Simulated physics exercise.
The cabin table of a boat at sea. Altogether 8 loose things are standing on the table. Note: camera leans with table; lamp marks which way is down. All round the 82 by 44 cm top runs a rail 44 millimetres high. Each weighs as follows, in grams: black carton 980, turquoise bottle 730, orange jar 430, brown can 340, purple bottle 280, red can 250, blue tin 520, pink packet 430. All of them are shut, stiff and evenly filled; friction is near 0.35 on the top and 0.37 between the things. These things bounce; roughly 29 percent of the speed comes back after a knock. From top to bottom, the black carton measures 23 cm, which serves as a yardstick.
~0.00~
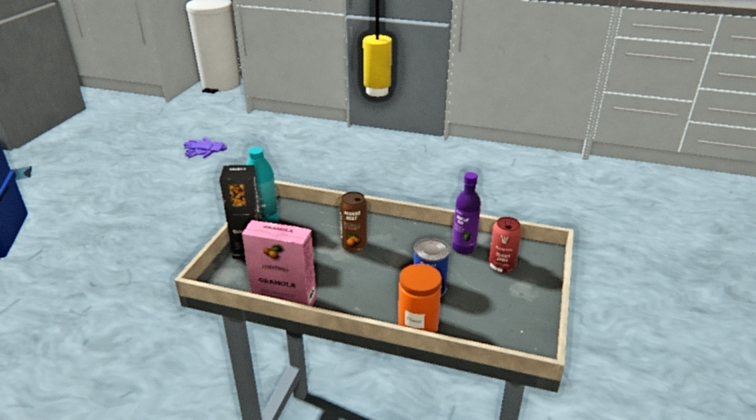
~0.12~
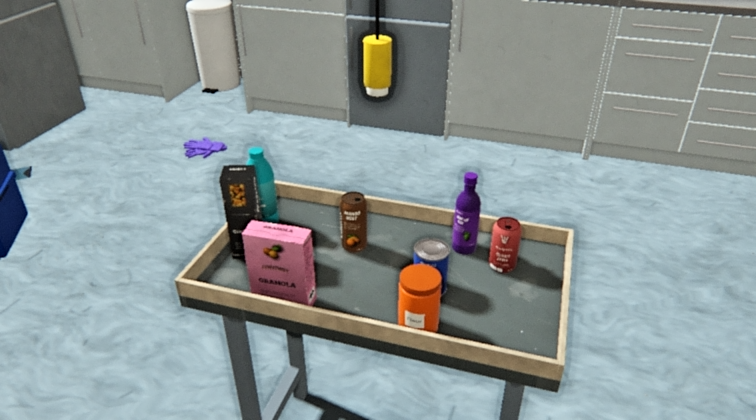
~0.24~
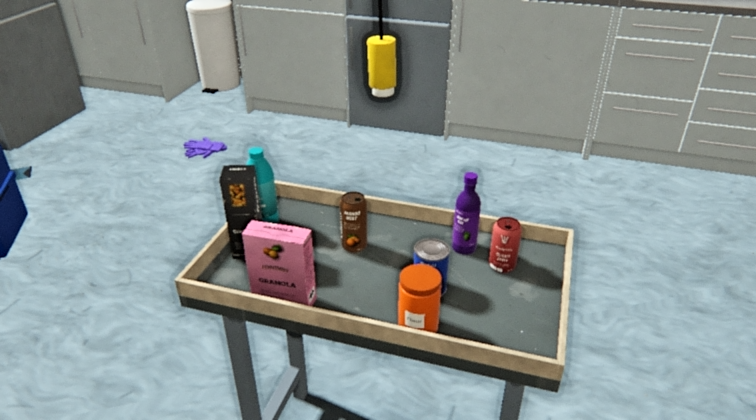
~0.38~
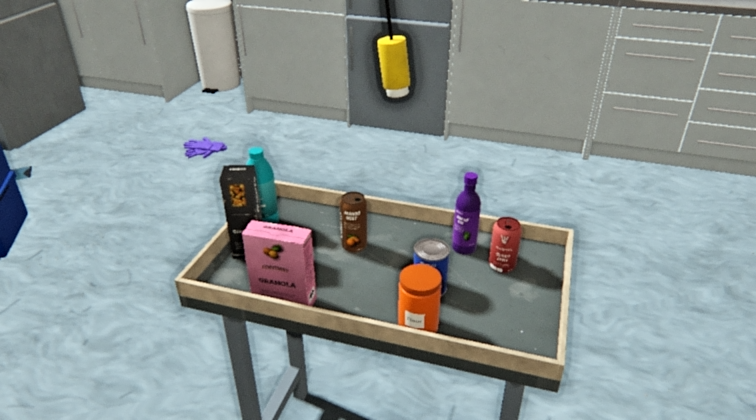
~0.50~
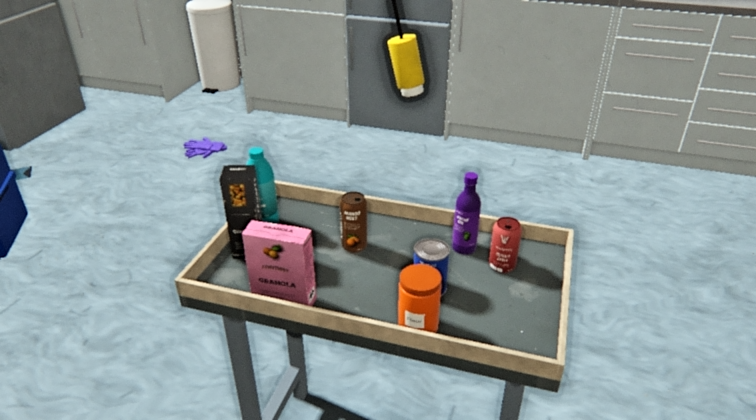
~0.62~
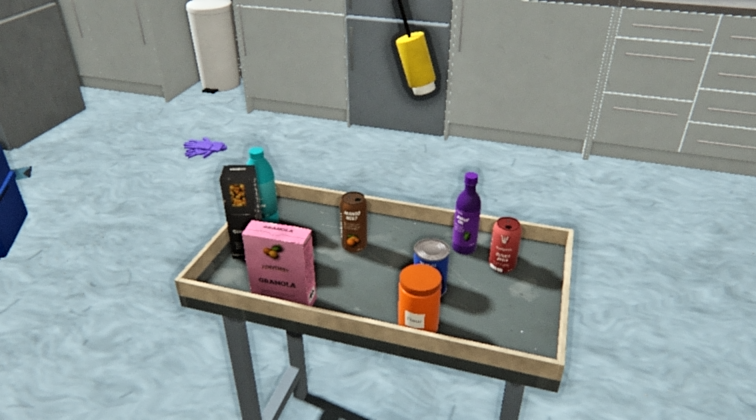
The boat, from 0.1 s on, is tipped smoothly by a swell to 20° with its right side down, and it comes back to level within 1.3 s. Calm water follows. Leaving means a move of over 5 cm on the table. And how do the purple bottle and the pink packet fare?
In the end, the purple bottle gets moved; the pink packet stays where it was.
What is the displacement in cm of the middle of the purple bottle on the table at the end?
It ends up around 16 cm from its start.
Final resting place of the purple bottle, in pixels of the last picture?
About (520, 235).
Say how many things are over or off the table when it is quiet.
All told, 1.
After 1.02 s, floor tilted 13°, right side down; purple bottle tipped 26° from how it sat near (488, 216); black carton tipped 3° from how it sat.
After 1.22 s, floor tilted 4°, right side down; purple bottle on its side near (523, 240).
After 1.32 s, floor tilted 1°, right side down; purple bottle on its side near (520, 236).
At rest (1.9 s), tipped over on the table, purple bottle; the other 7 in place, give or take 5 cm. Seen from the same camera at the end, purple bottle near (520, 235), pink packet near (282, 267).
